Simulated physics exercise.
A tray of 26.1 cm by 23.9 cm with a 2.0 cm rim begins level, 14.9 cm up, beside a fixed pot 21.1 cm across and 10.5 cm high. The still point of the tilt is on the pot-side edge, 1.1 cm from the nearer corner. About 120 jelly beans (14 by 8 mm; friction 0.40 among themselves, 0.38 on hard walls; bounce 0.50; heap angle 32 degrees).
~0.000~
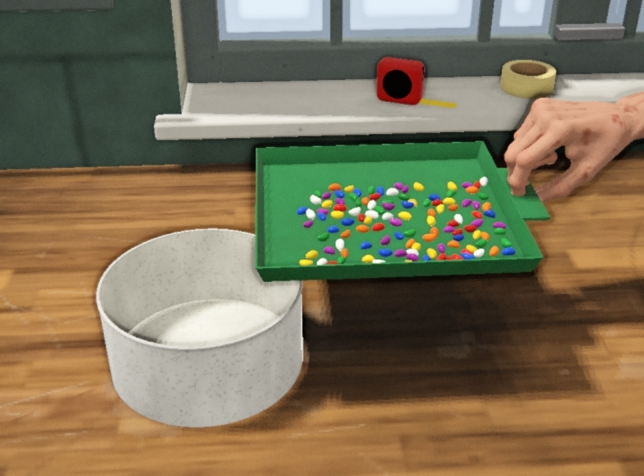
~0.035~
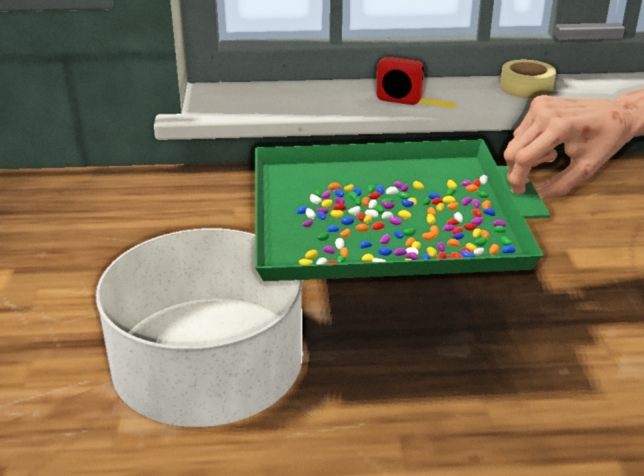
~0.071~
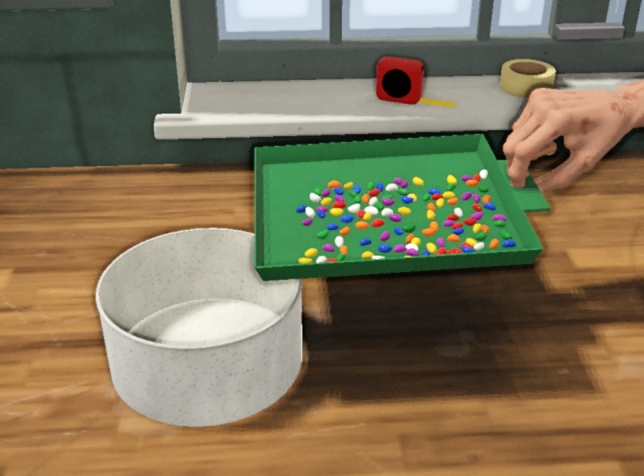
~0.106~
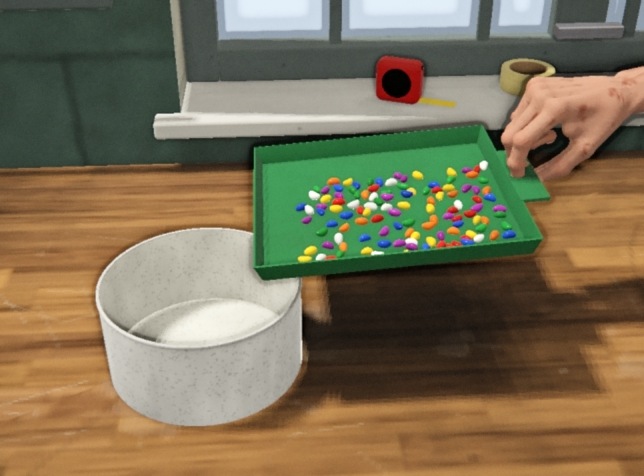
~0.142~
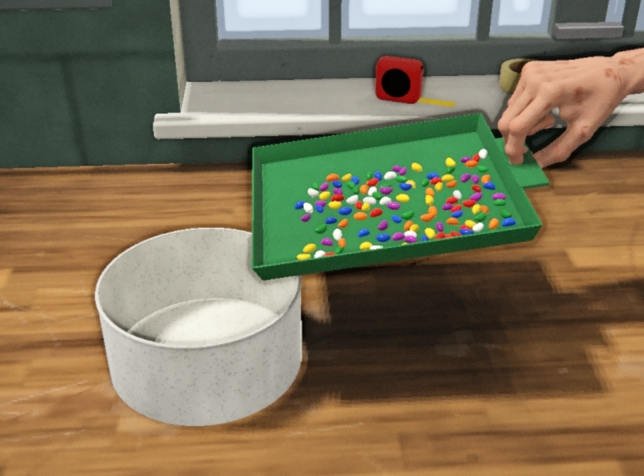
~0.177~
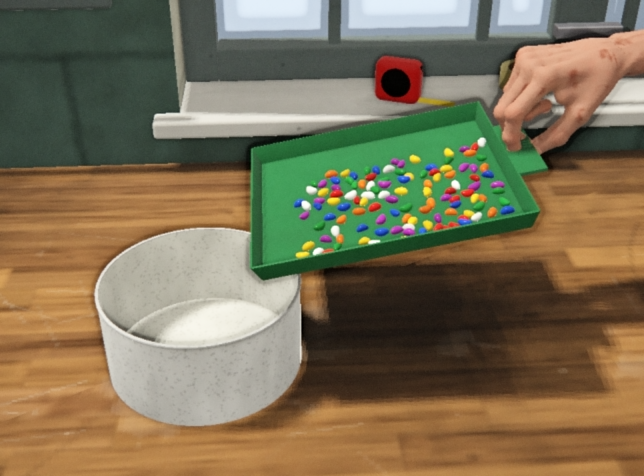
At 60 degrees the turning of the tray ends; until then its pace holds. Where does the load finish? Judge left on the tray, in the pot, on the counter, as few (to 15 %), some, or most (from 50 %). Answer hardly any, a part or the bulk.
Tray: The bulk, pot: A part, counter: Hardly any.
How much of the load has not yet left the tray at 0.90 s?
About 60 per cent.
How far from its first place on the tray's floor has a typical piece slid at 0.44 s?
Roughly 3 cm.
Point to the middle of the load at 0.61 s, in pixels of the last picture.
At about (269, 211).
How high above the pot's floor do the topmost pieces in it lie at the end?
Some 1.0 cm.
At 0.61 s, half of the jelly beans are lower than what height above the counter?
About 18 cm.
After 0.44 s, tilt 36 degrees; the tray holds 100 %, the pot 0 %.
Then, at 0.61 s, tilt 52 degrees; the tray holds 100 %, the pot 0 %.
After 0.90 s, tilt 60 degrees; the tray holds 60 %, the pot 35 %.
At rest (2.0 s), tray 55 %, pot 40 %, counter 5 %.
